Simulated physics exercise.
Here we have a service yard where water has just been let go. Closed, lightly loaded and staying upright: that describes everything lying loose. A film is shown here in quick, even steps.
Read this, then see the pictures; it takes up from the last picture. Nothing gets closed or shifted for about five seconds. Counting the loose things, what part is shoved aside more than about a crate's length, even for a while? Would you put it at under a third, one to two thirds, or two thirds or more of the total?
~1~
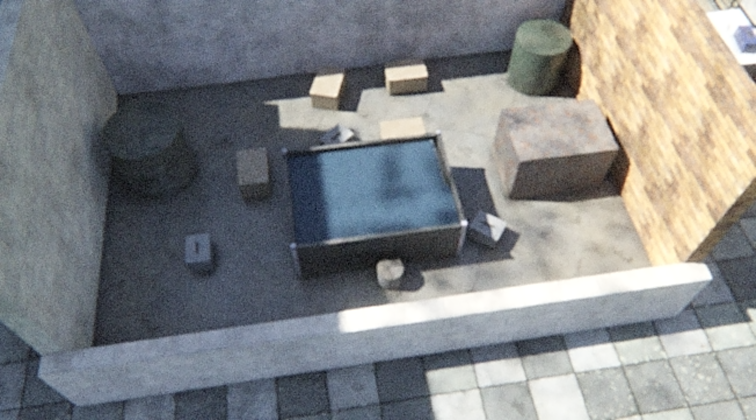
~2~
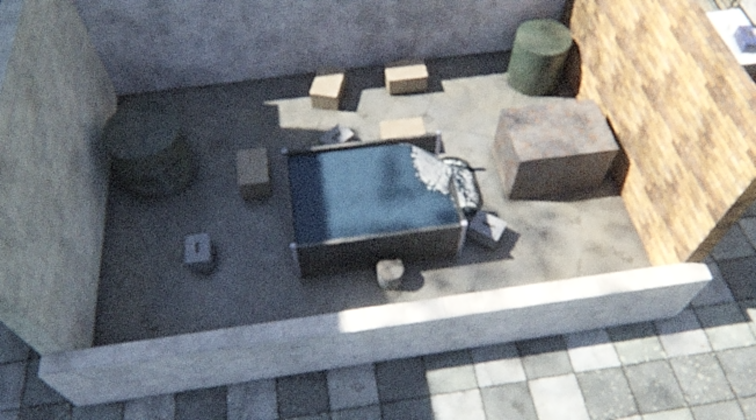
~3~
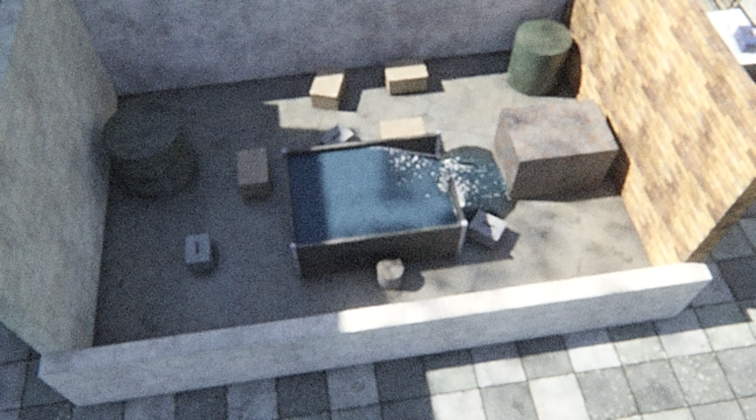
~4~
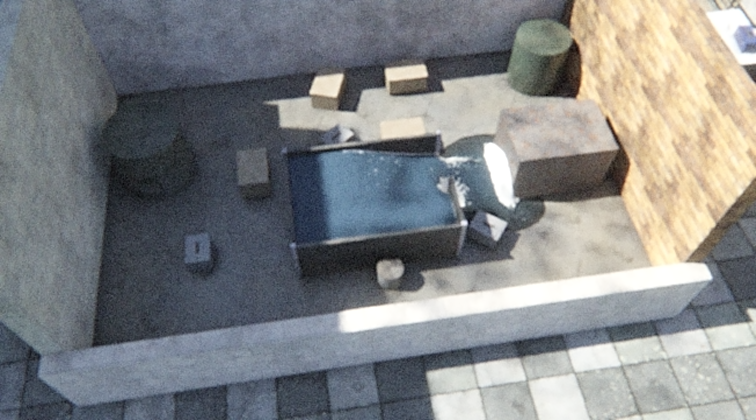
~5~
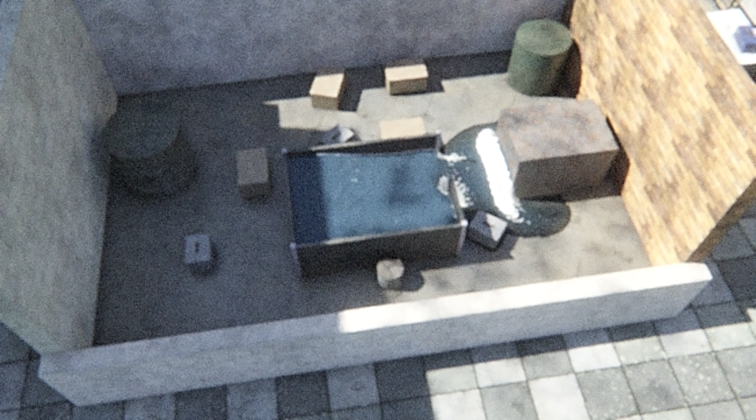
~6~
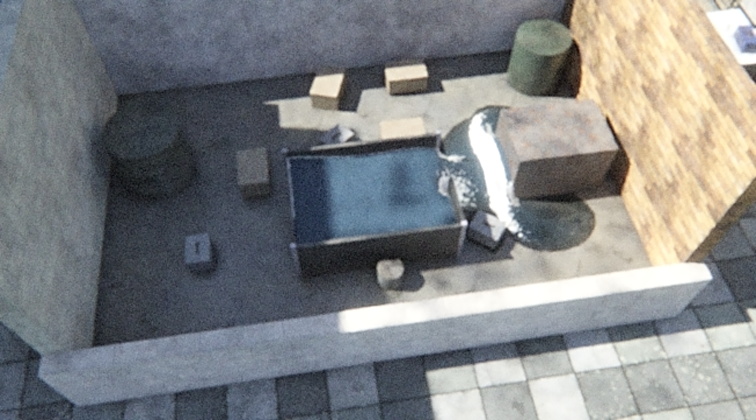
I expect the share pushed well aside to be below one third.
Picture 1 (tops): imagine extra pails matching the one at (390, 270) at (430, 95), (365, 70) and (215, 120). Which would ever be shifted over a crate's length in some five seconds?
The answers, in order, are displaced a stride, displaced a stride and remains nearby.
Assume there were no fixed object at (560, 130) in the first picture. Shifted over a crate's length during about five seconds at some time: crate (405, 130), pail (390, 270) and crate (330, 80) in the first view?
First object never went far; second object was driven off; third object never went far.
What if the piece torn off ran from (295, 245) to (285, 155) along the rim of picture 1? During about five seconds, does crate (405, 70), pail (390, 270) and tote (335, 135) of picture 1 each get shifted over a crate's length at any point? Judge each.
Results in order: Stayed within it / moved that far / stayed within it.
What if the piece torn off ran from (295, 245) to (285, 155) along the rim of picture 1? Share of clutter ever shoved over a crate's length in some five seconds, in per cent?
About 40 %.
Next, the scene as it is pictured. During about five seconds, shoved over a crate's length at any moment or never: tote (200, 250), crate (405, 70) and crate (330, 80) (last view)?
The first is not so far, the second driven that far, and the third not so far.
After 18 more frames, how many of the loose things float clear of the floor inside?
The count is 0.
A moment on, 0 of 8 are well off their spots; 0 afloat.
Next, 0 of 8 are well off their spots; 0 afloat.
Later, 1 of 8 are well off their spots; 0 afloat.
In the end, 2 of 8 are well off their spots, and 2 have been at some point; 0 afloat.
